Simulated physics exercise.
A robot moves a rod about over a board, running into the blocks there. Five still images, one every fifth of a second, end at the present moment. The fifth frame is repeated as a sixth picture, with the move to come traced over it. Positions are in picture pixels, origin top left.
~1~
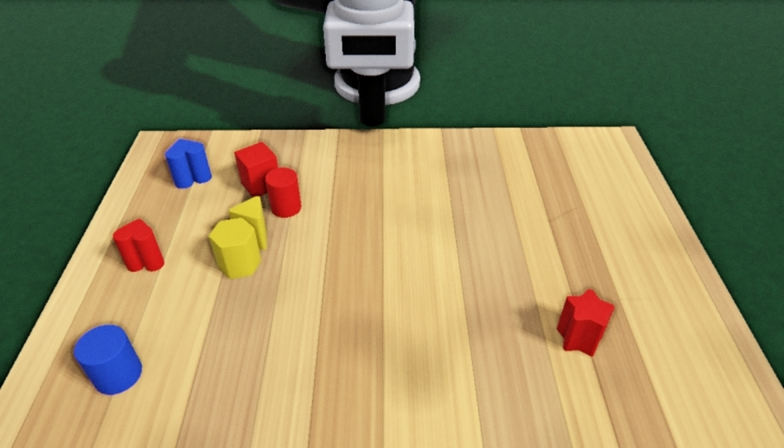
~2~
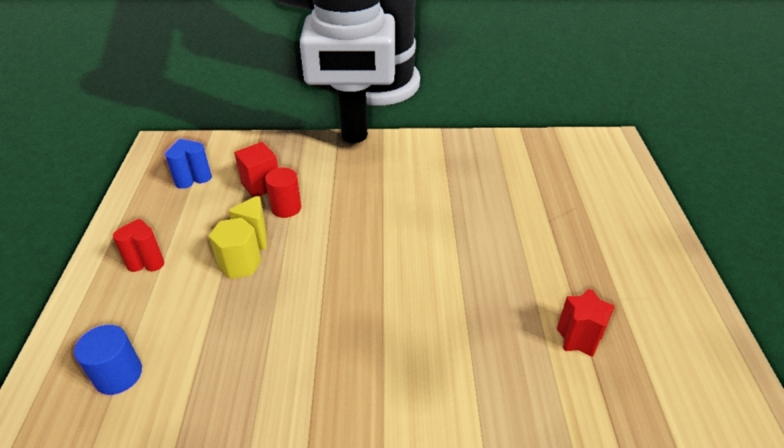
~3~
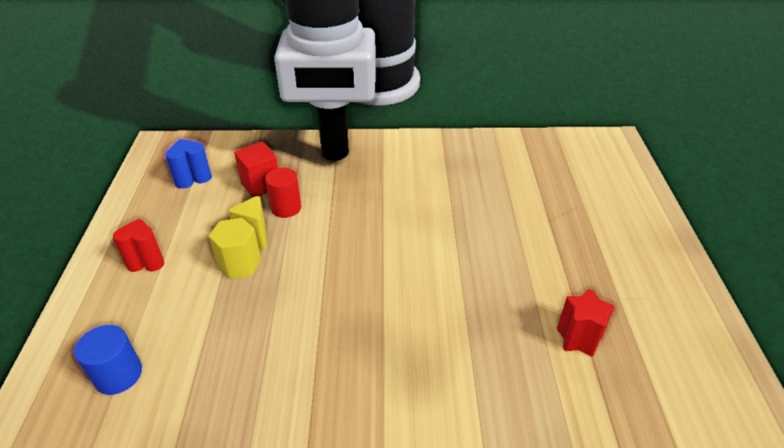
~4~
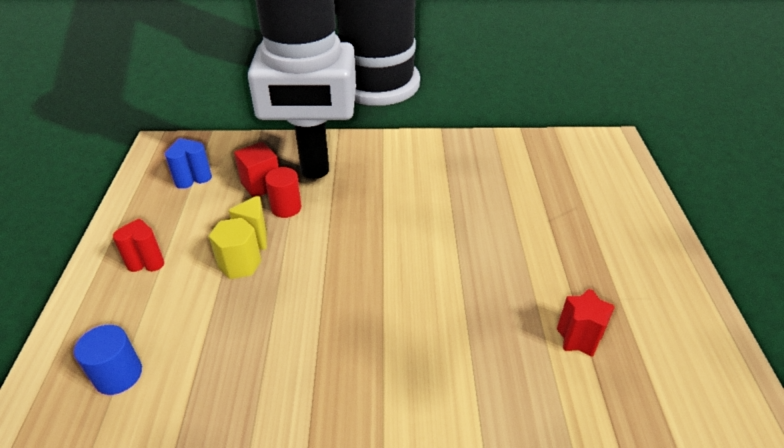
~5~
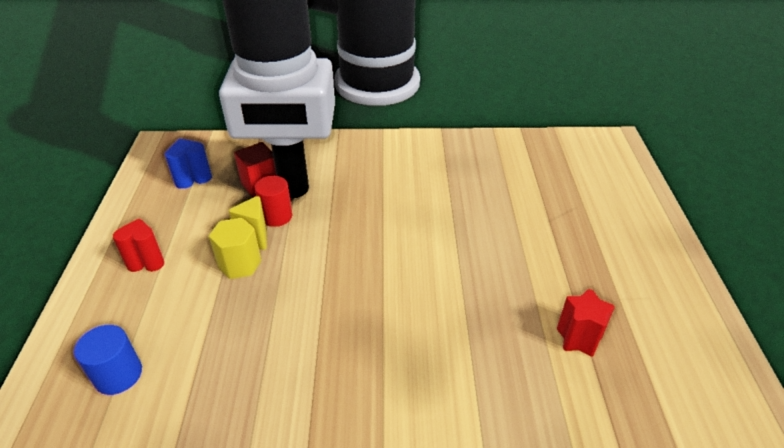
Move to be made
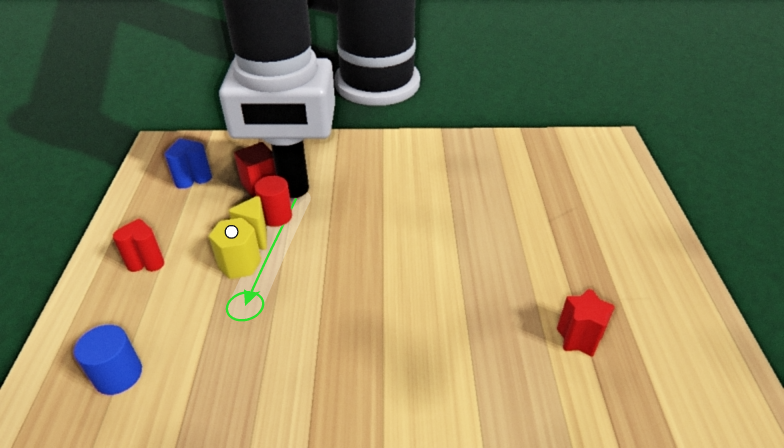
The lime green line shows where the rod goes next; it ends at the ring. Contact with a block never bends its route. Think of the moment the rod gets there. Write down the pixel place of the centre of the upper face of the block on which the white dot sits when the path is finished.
The middle of its upper face will lie at (209, 250).
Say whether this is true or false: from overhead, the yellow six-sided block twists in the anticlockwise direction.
False.
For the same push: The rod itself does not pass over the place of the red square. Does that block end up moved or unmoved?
Well, the red square holds its place.
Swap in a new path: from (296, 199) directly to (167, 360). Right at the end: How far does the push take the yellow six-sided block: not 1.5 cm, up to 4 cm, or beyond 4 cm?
Long, over 4 cm.
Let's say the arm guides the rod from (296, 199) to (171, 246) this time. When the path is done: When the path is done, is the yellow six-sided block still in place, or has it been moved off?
It is no longer where it was.
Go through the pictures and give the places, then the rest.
The first frame shows rod tip at (373, 120); block tops, yellow six-sided block at (232, 232); yellow triangular block at (248, 208); red square at (255, 154); red circular block at (281, 176).
The second frame shows rod at (354, 136); blocks unchanged.
The third frame shows rod at (335, 153); blocks unchanged.
The fourth frame shows rod at (315, 171); blocks unchanged.
The fifth frame shows rod at (294, 189); yellow six-sided block at (232, 232); yellow triangular block at (248, 208); red square at (255, 154); red circular block at (271, 185).
Path on the board, from (296, 199) directly to (245, 306); the dot is on the yellow six-sided block.
The first path, step by step. One third of the way, rod at (279, 220); yellow six-sided block at (229, 236); yellow triangular block at (217, 217), turned 50° anticlockwise; red circular block at (241, 203).
Two thirds of the way, rod at (261, 256); yellow six-sided block at (218, 244), turned 25° clockwise; yellow triangular block at (211, 219), turned 45° anticlockwise; red circular block at (237, 206).
At the end, rod at (242, 296); yellow six-sided block at (209, 250), turned 50° clockwise; yellow triangular block at (211, 219), turned 45° anticlockwise; red square in place; red circular block at (237, 206).
